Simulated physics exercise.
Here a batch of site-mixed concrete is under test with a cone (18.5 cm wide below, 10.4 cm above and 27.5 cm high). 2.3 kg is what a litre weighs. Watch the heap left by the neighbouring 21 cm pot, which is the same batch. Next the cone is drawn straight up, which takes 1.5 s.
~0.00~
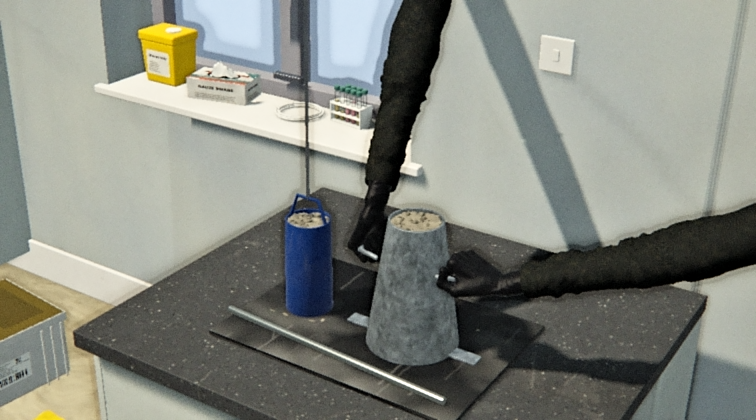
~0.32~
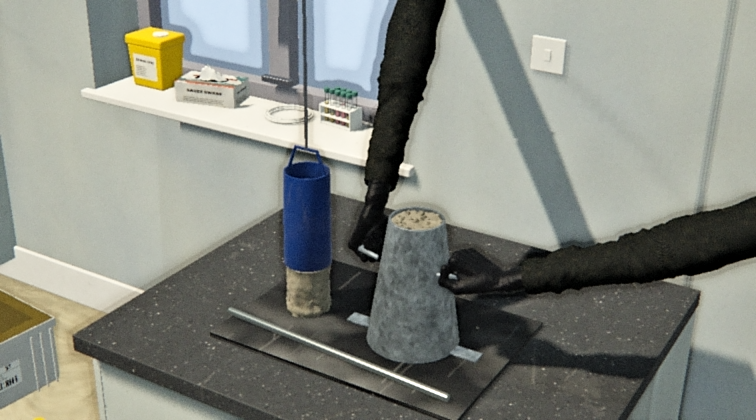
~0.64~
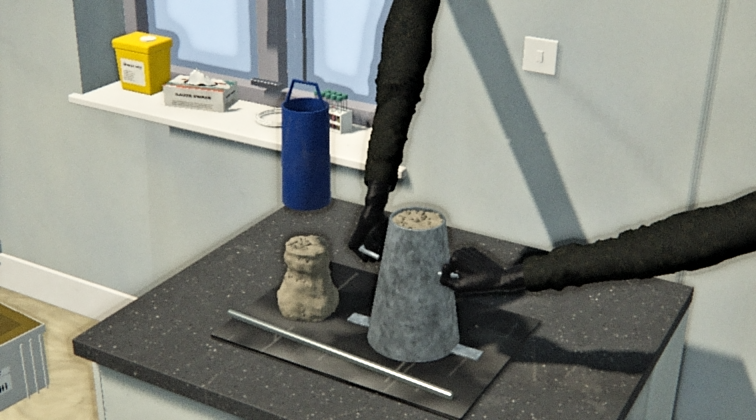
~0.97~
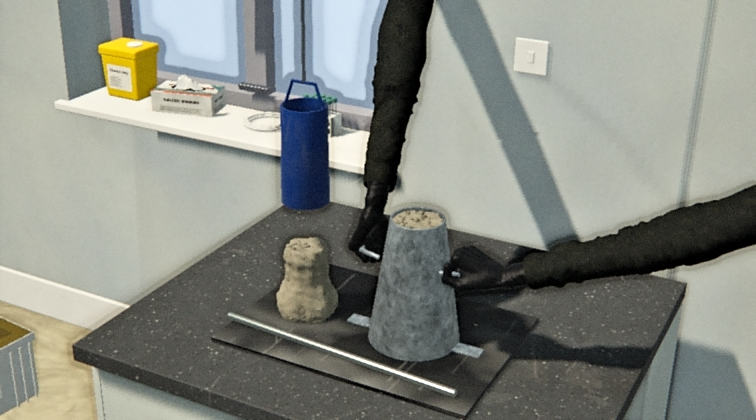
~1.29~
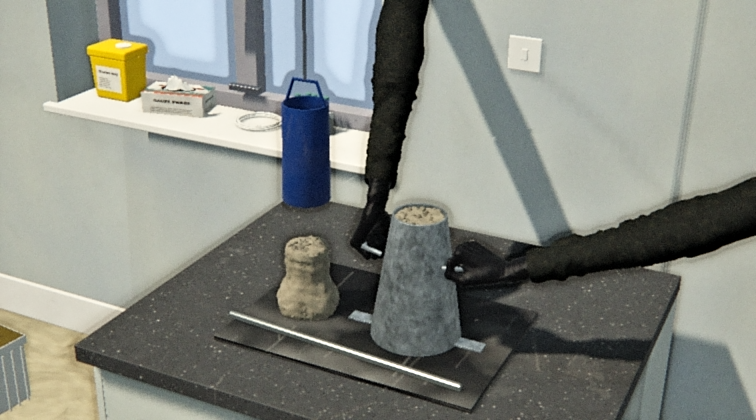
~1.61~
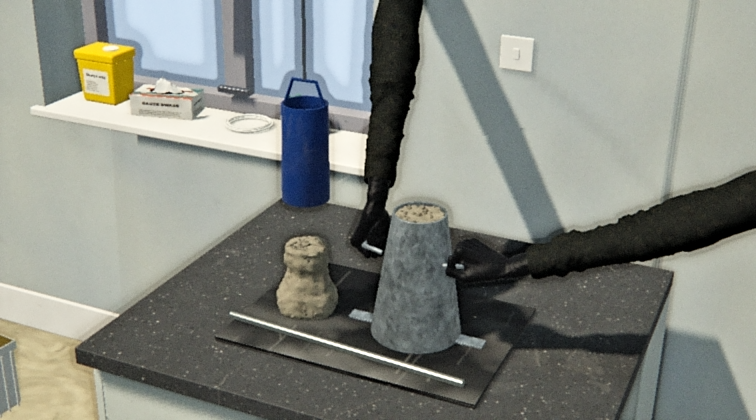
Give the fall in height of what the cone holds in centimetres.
About 6 centimetres.
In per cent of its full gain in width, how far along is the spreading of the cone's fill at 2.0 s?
About 50 %.
After 2.0 s, the cone is up 6.9 cm; the site-mixed concrete has come down 3.5 cm to 24 cm and is 20 cm wide.
After 2.4 s, the cone is up 18 cm; the site-mixed concrete has come down 5.4 cm to 22 cm and is 22 cm wide.
After 2.7 s, the cone is up 27 cm; the site-mixed concrete has come down 5.5 cm to 22 cm and is 22 cm wide.
After 3.2 s, the cone is clear; the site-mixed concrete has come down 5.5 cm to 22 cm and is 22 cm wide.
After 3.8 s, at rest, the cone is clear; the site-mixed concrete has come down 5.6 cm to 22 cm and is 22 cm wide.
